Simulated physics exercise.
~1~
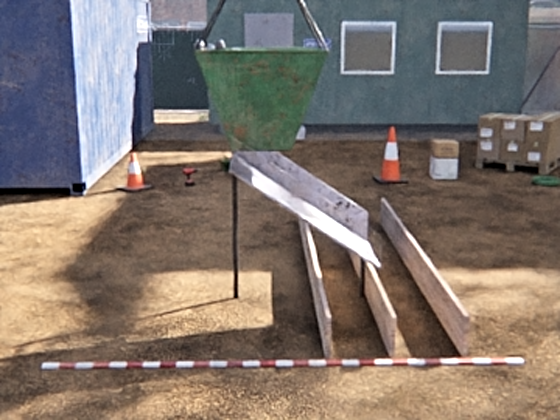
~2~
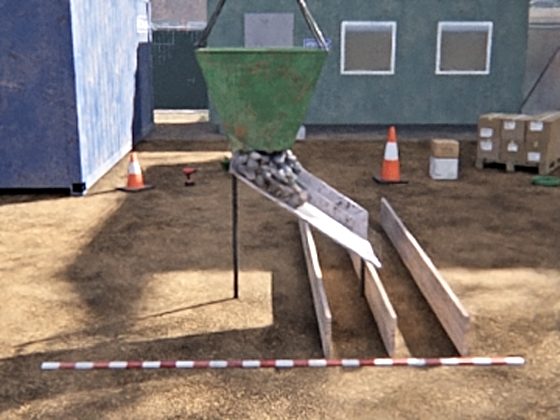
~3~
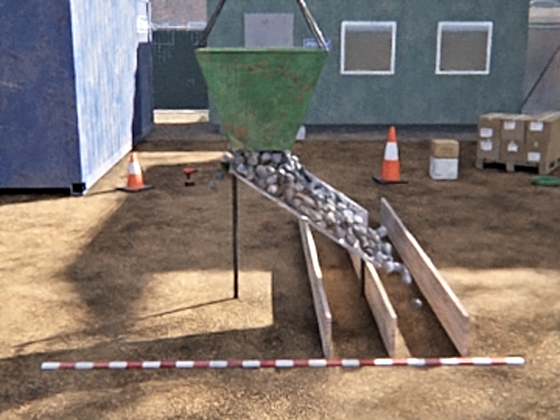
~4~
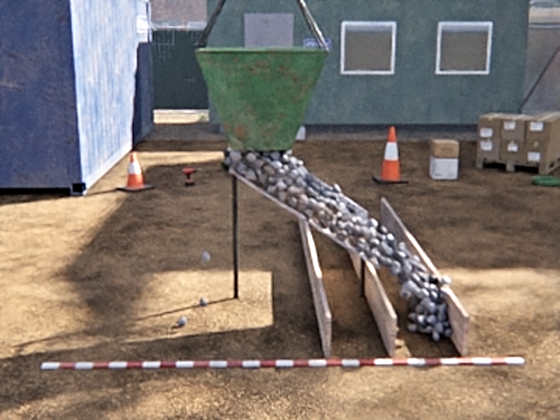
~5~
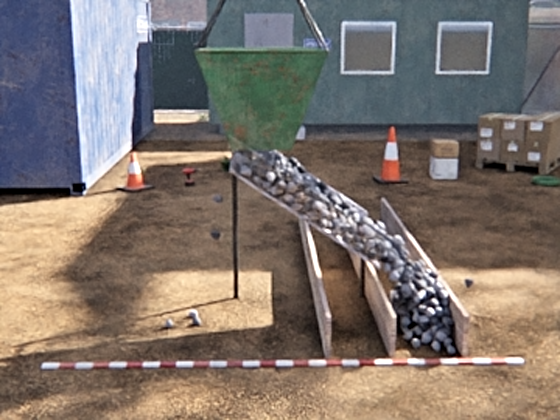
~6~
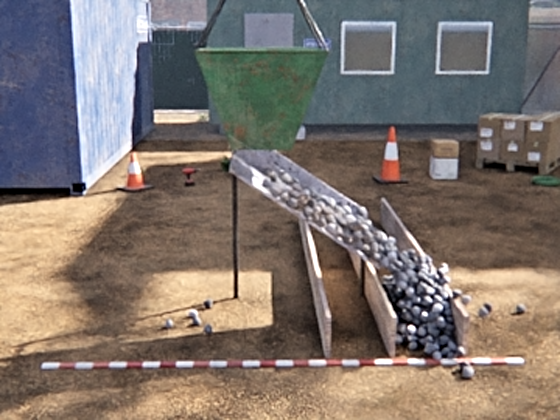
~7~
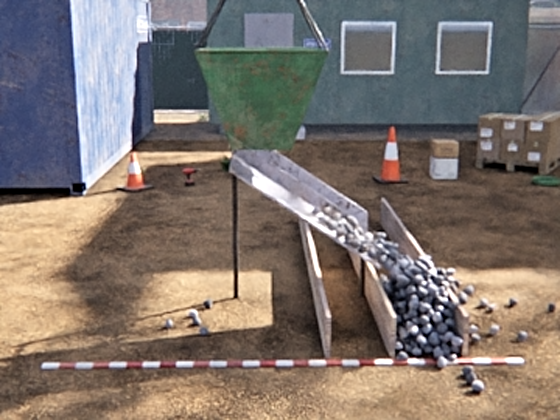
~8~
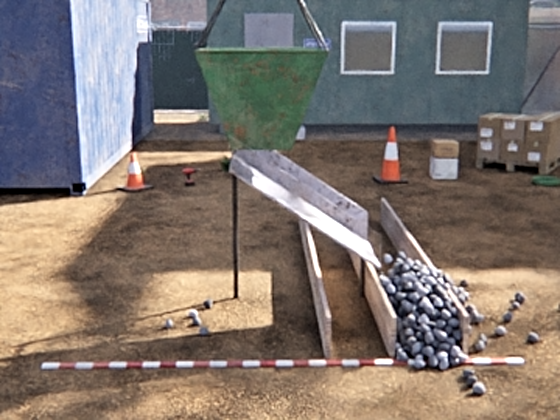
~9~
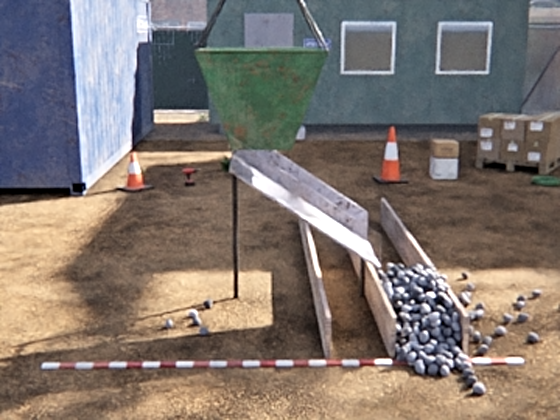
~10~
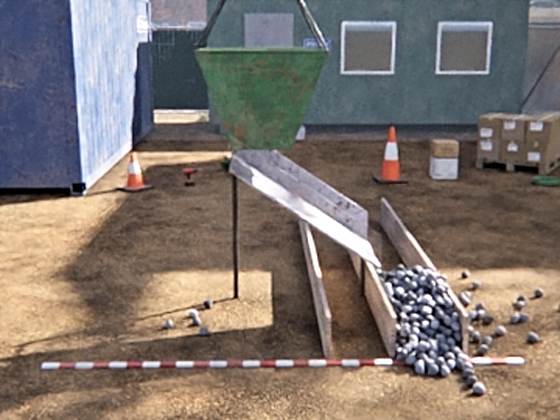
A green skip hangs over a sunlit dirt yard, seen from the front, with a blue container at left, a green building behind, orange cones and stacked boxes. Beneath it, a sloping steel chute on thin legs points down to the right, toward plank-sided bays behind a red and white pole on the ground. Grey stones pour from the skip's underside and slide down the chute, a few dropping off at left. They tumble into the right bay and pile up, some spilling past its outer plank. The chute empties, leaving the heap in the right bay, the left bay bare and a few strays on either side.
